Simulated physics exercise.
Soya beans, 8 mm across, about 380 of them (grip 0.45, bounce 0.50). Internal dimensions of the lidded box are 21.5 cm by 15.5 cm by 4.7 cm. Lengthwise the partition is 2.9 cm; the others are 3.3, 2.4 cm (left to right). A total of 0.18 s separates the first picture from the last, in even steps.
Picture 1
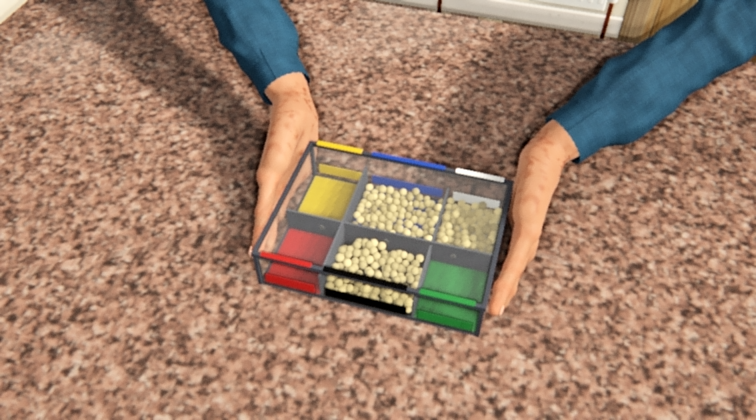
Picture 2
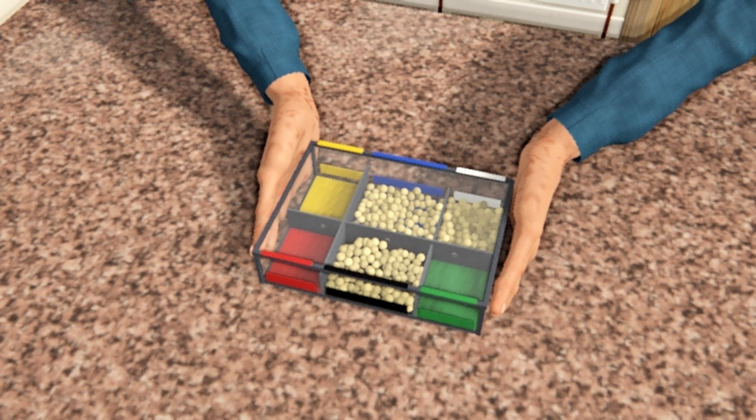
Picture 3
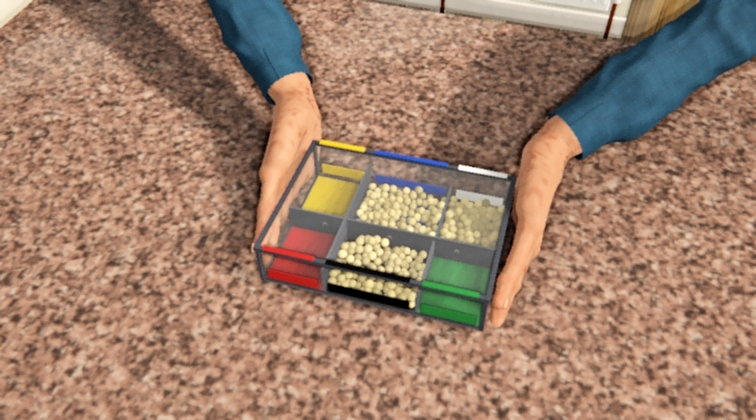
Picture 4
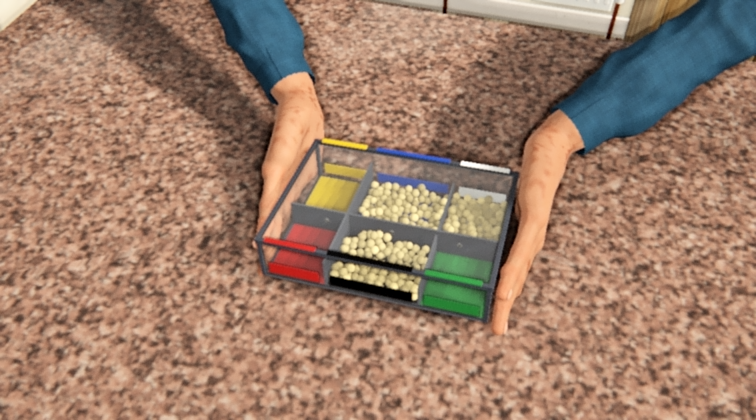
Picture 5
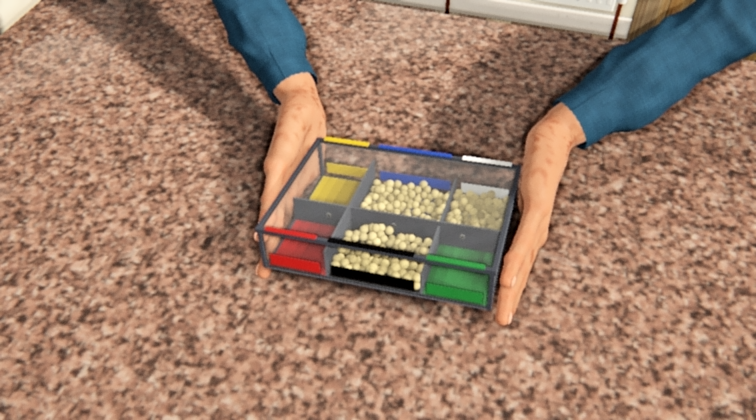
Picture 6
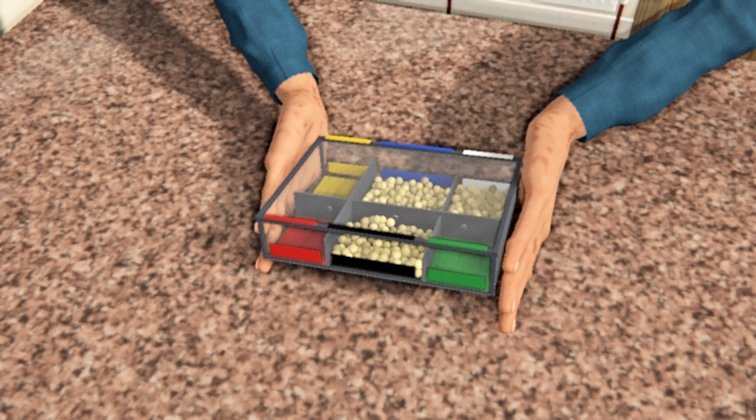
We see two hands holding a clear lidded box with coloured compartments on a speckled countertop, gradually tilting it backward as its front edge rises, while the pale beans stay in the blue, white and black sections.
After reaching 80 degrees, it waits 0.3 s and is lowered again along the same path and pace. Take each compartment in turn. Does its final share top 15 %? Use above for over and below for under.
Verdicts: Red compartment below, blue compartment above, green compartment below, yellow compartment below, white compartment above, black compartment above.
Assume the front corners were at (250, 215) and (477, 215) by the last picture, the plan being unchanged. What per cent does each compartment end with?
Red 0; blue 55; green 0; yellow 10; white 10; black 25.
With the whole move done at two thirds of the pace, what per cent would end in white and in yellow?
White 25 %, yellow 10 %.
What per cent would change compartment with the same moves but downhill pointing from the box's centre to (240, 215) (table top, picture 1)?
That comes to around 35 per cent.
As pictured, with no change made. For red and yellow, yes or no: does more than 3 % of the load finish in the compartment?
Red: False; yellow: True.
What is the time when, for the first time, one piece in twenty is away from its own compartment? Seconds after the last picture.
Note: T close to 0.60 s.
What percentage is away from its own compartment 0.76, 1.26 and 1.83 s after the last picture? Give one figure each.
First 15, next 20, last 25.
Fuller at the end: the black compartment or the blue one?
Blue comes out ahead.
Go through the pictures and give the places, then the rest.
Box tilt 0 degrees, front corners at (256, 253) and (482, 306); blue 35 %, white 30 %, black 35 %, in the first frame.
Box tilt 1 degrees, front corners at (257, 251) and (483, 304), in the second frame.
Box tilt 3 degrees, front corners at (258, 247) and (486, 297), in the third frame.
Box tilt 6 degrees, front corners at (260, 239) and (489, 286), lowest corner left back, in the fourth frame.
Box tilt 10 degrees, front corners at (261, 229) and (492, 270), lowest corner left back, in the fifth frame.
Box tilt 14 degrees, front corners at (261, 217) and (494, 251), lowest corner left back; blue 35 %, white 30 %, black 35 %, in the sixth frame.
Then, 0.76 s after the last picture, tilt 80 degrees; blue 45 %, yellow 5 %, white 25 %, black 25 %.
Then, 1.26 s after the last picture, tilt 44 degrees; blue 45 %, yellow 10 %, white 25 %, black 20 %.
Then, 1.83 s after the last picture, tilt 0 degrees; blue 45 %, yellow 10 %, white 25 %, black 20 %.
In the end, red 0 %, blue 45 %, green 0 %, yellow 10 %, white 25 %, black 20 %.
